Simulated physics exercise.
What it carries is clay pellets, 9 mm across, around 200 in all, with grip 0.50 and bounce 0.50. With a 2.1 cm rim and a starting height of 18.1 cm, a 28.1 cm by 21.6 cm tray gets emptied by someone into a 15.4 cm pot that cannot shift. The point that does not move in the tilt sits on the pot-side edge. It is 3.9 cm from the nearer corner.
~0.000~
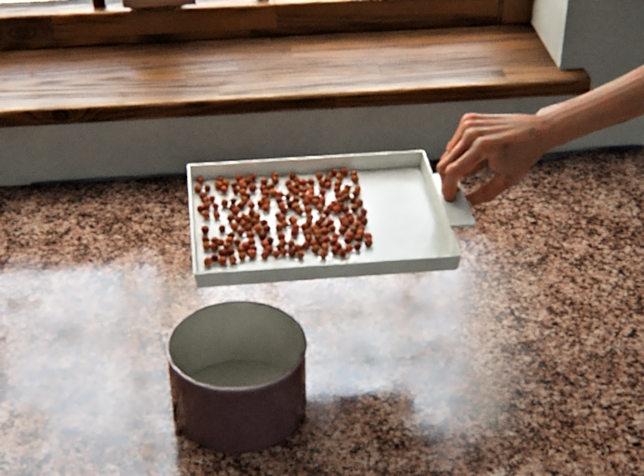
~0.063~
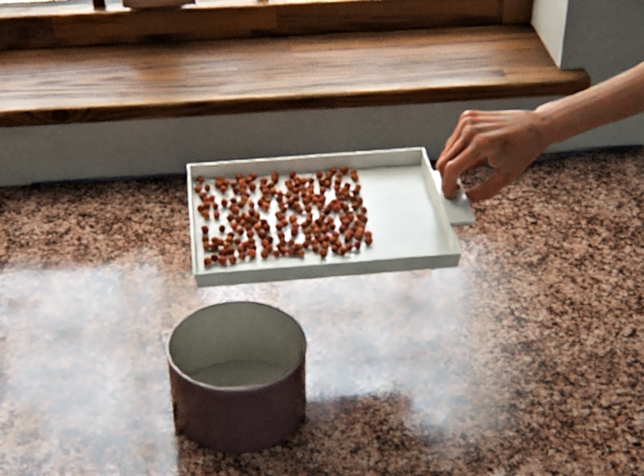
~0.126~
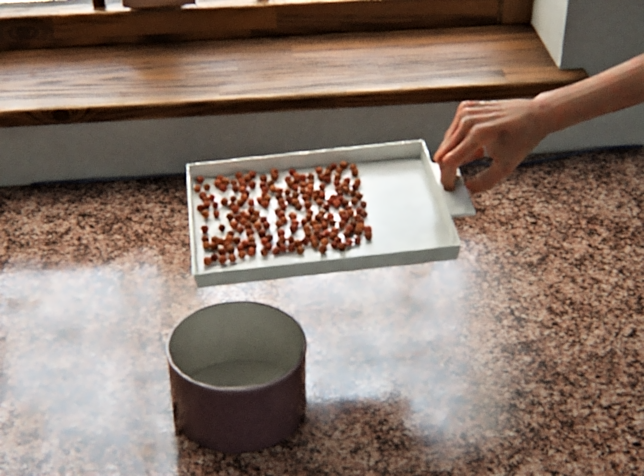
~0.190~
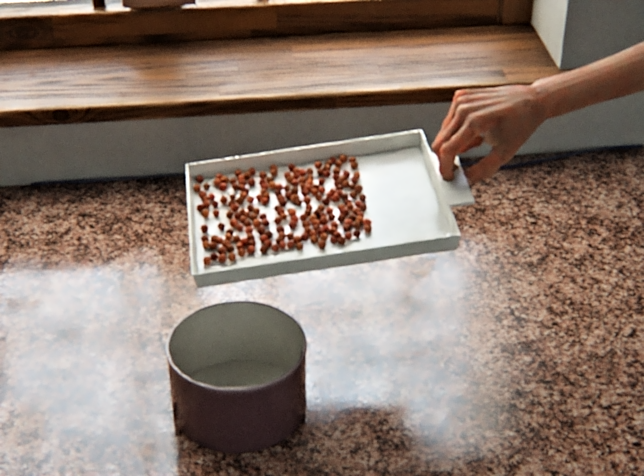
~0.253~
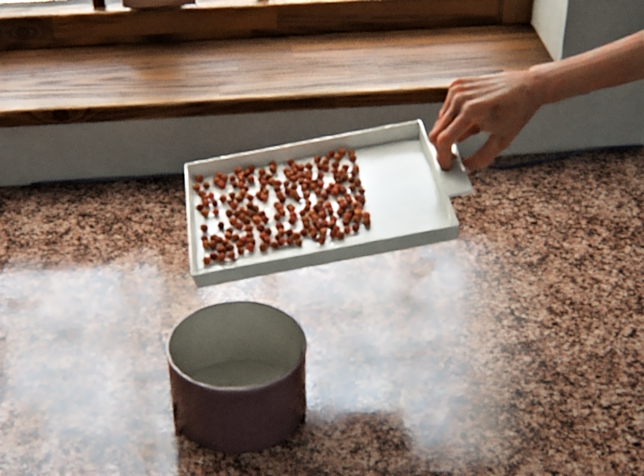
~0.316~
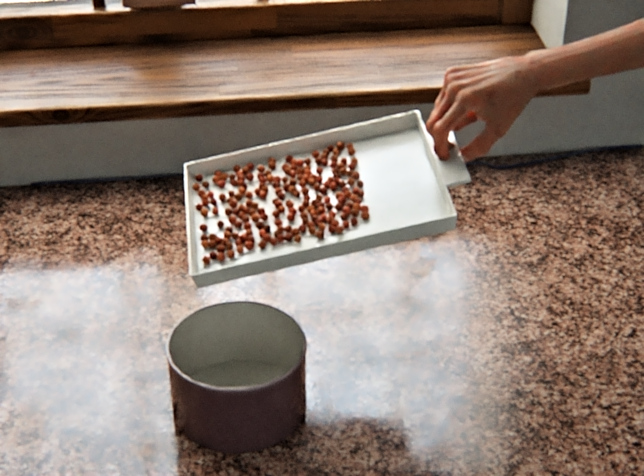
A white tray scattered with small reddish-brown pellets tilts gradually above a speckled countertop, its right side rising as a hand lifts the handle, while its left side stays near a round, open pot and the pellets barely shift.
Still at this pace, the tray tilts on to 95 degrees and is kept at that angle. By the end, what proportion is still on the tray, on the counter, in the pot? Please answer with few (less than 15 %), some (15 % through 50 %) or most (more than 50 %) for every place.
Tray: Few, counter: Most, pot: Few.
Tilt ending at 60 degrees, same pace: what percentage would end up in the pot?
Roughly 0 %.
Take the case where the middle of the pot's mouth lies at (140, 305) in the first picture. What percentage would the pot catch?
I'd put it at around 75 per cent.
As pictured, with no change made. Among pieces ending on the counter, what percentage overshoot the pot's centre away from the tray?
Around 100 in a hundred.
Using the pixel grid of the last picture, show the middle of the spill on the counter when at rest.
Middle of the spill at rest: Roughly (130, 358).
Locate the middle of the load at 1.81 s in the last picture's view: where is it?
The load's centre is near (194, 195) at that time.
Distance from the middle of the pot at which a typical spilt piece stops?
That comes to near 18 cm.
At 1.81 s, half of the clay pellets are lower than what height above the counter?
About 22 cm.
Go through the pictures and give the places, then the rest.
In the first frame, tray tilt 0 degrees, front corners at (197, 272) and (458, 254); middle of the pieces at (284, 211); pot at (237, 343).
In the second frame, tray tilt 1 degrees, front corners at (197, 272) and (458, 251); middle of the pieces at (284, 210).
In the third frame, tray tilt 3 degrees, front corners at (196, 272) and (457, 243); middle of the pieces at (284, 207).
In the fourth frame, tray tilt 6 degrees, front corners at (195, 272) and (456, 233), lowest corner left front; middle of the pieces at (283, 203).
In the fifth frame, tray tilt 8 degrees, front corners at (194, 272) and (455, 223), lowest corner left front; middle of the pieces at (282, 199).
In the sixth frame, tray tilt 11 degrees, front corners at (194, 273) and (452, 214), lowest corner left front; middle of the pieces at (281, 196); pot at (237, 343). The tray's pace is about 45 degrees a second.
After 1.21 s, tilt 50 degrees; the tray holds 100 %, the pot 0 %.
After 1.81 s, tilt 76 degrees; the tray holds 100 %, the pot 0 %.
After 2.46 s, tilt 95 degrees; the tray holds 30 %, the pot 0 %.
At rest (3.5 s), tray 0 %, counter 95 %, pot 5 %.
